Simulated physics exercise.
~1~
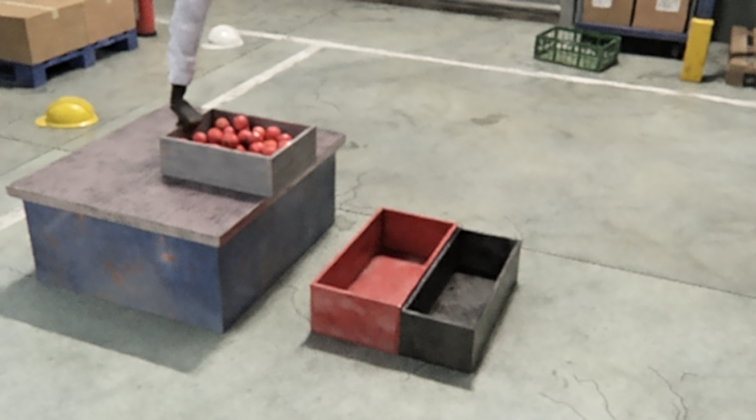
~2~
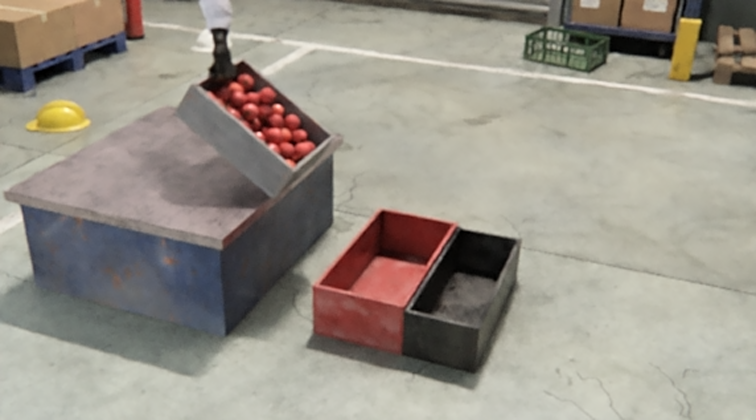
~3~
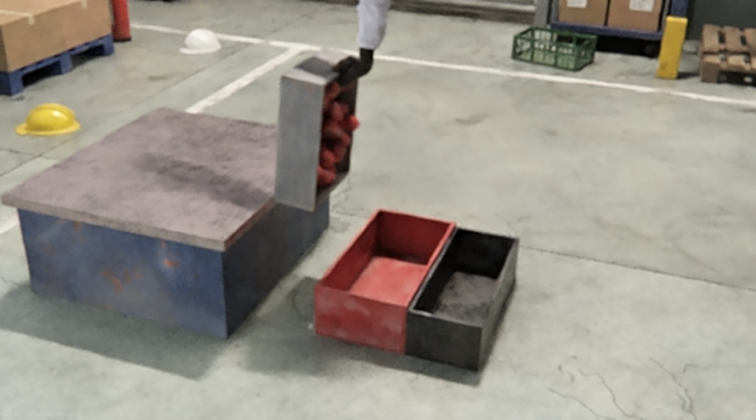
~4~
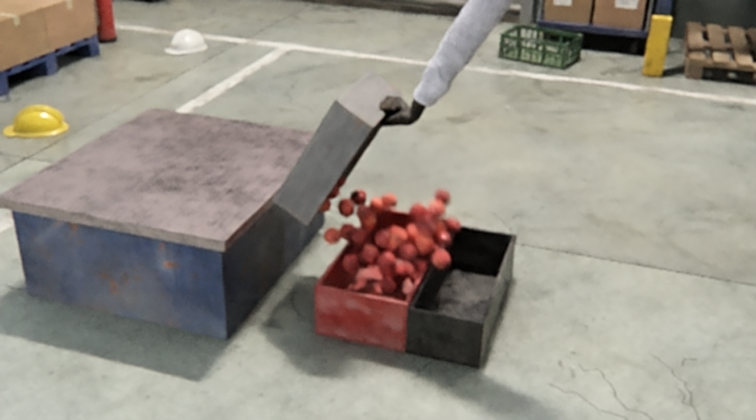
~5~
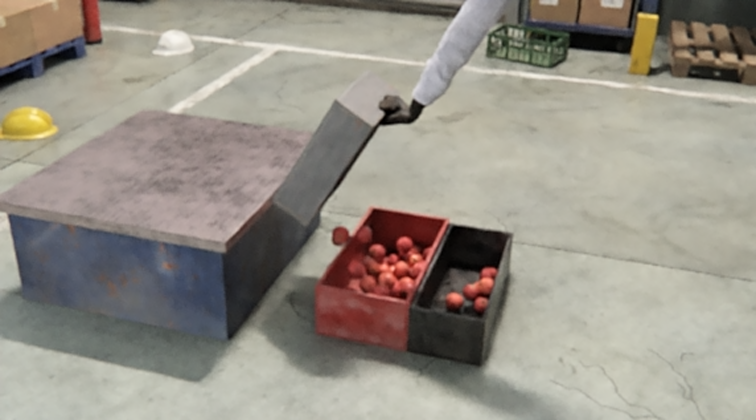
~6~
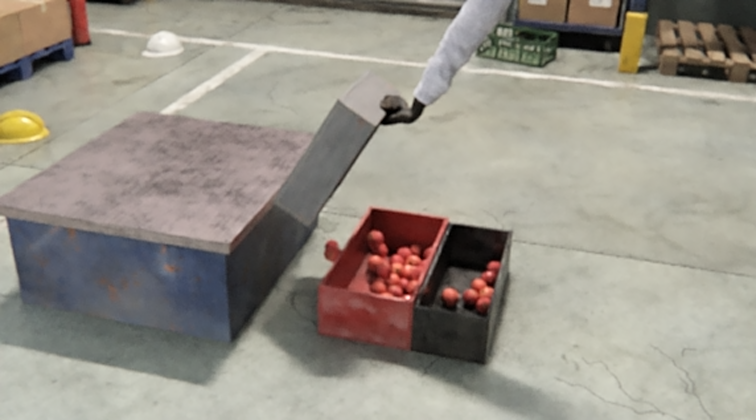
A gloved hand at the end of a pale sleeve grips a grey box of red tomatoes on a blue bench with a worn top, seen from above in a warehouse. On the concrete floor to the right sit an open red box and, beyond it, a black tub, both empty. The hand lifts and tilts the grey box rightward past upright, and the tomatoes tumble out in a loose cluster. Most land in the red box and a smaller group in the black tub. The grey box finally hangs steeply tipped, with a stray tomato beside the red box's near side.
